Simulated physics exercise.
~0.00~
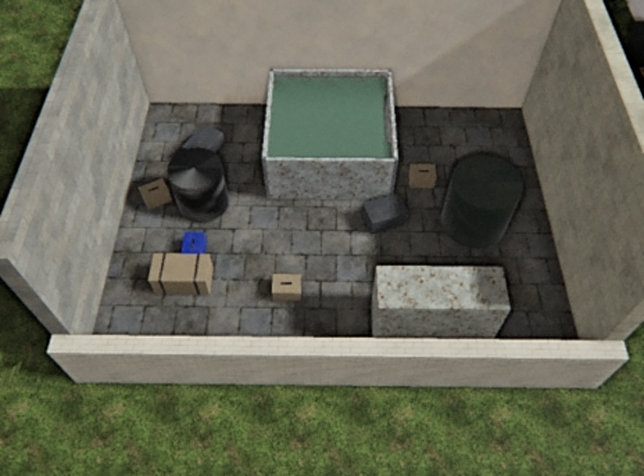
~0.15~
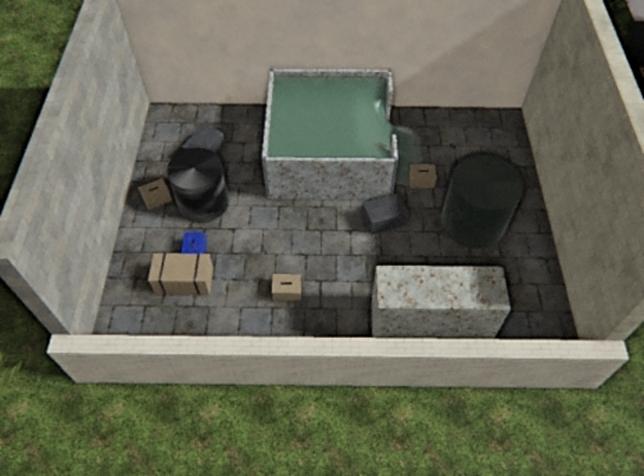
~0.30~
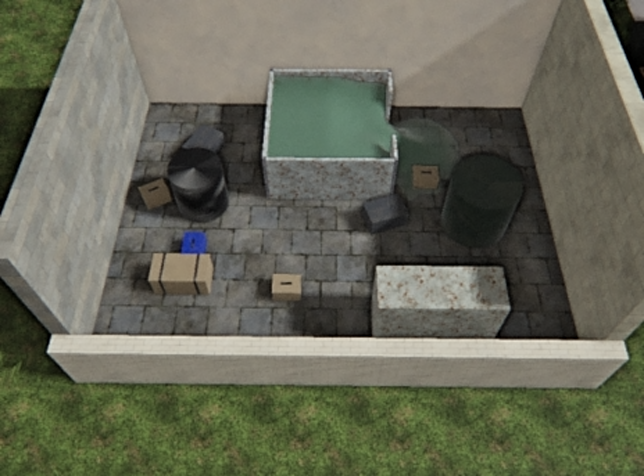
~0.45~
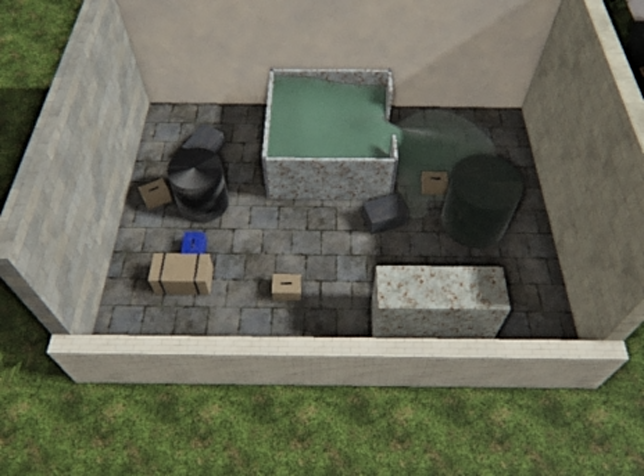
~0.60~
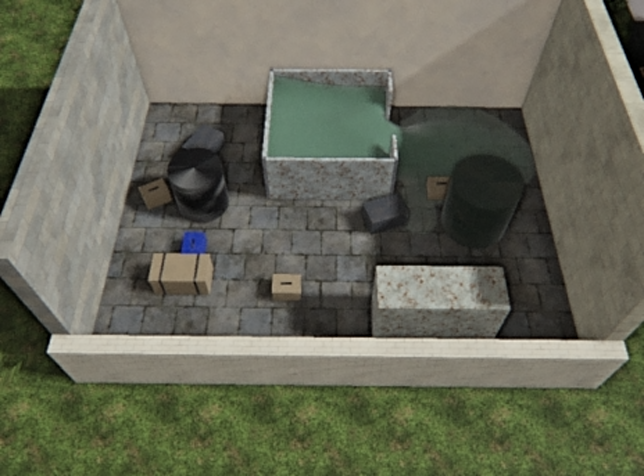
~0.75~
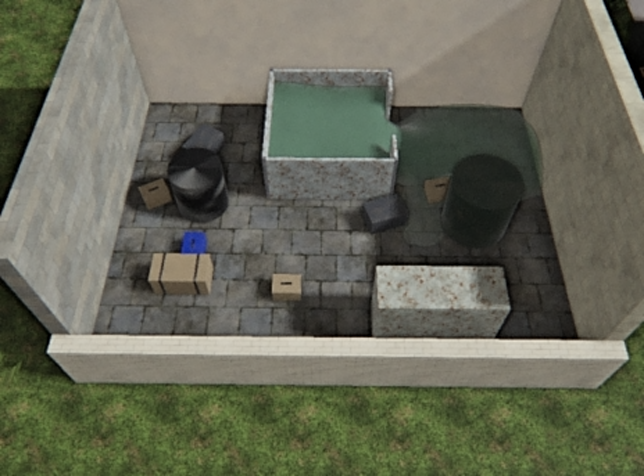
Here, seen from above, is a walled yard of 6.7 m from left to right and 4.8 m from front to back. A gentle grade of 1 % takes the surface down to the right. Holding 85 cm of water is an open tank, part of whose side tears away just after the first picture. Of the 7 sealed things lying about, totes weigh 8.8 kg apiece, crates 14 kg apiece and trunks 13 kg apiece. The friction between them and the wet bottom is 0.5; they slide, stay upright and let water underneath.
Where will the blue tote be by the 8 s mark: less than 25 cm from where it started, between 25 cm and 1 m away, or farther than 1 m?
The blue tote moves 25 cm to 1 m.
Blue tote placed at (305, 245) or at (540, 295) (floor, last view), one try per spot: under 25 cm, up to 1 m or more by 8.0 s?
Run 1: It is pushed far off. Run 2: It is pushed far off.
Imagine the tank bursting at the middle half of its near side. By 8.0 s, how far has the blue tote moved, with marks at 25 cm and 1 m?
Result: Blue tote displaced far.
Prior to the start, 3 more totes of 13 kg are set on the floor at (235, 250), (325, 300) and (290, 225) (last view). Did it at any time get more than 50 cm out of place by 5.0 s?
Lab note - in order: Below threshold / below threshold / below threshold.
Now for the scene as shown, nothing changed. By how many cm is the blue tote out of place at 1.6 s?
Shift: About 0 cm.
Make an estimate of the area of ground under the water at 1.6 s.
At that time the wet patch spans about 11.5 m2.
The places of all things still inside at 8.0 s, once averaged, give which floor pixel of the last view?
Around (188, 252).
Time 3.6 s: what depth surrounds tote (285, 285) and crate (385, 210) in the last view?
Some 0 cm at the first, some 2 cm at the second.
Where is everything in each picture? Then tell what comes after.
The first picture shows the blue tote at (193, 243) rests on the ground; 3.6 m2 under water; 0 of 7 have shifted.
The second picture shows the blue tote at (193, 243) rests on the ground; 4.2 m2 under water; 0 of 7 have shifted.
The third picture shows the blue tote at (193, 243), on the bottom; water covers 5.2 m2; 1 of 7 have shifted.
The fourth picture shows the blue tote at (193, 243), on the bottom; 6.4 m2 under water; 1 of 7 have shifted.
The fifth picture shows the blue tote at (193, 243), on the bottom; 7.9 m2 under water; 1 of 7 have shifted.
The sixth picture shows the blue tote at (193, 243) rests on the ground; 8.8 m2 under water; 1 of 7 have shifted.
After 1.6 s the blue tote is near (193, 243), 0.0 m from its start, aground; 0 afloat.
After 3.6 s the blue tote is near (193, 243), 0.0 m from its start, aground; 0 afloat.
After 5.6 s the blue tote is near (193, 243), 0.0 m from its start, aground; 0 afloat.
After 8.0 s the blue tote is near (149, 243), 0.6 m from its start, afloat; 5 afloat.
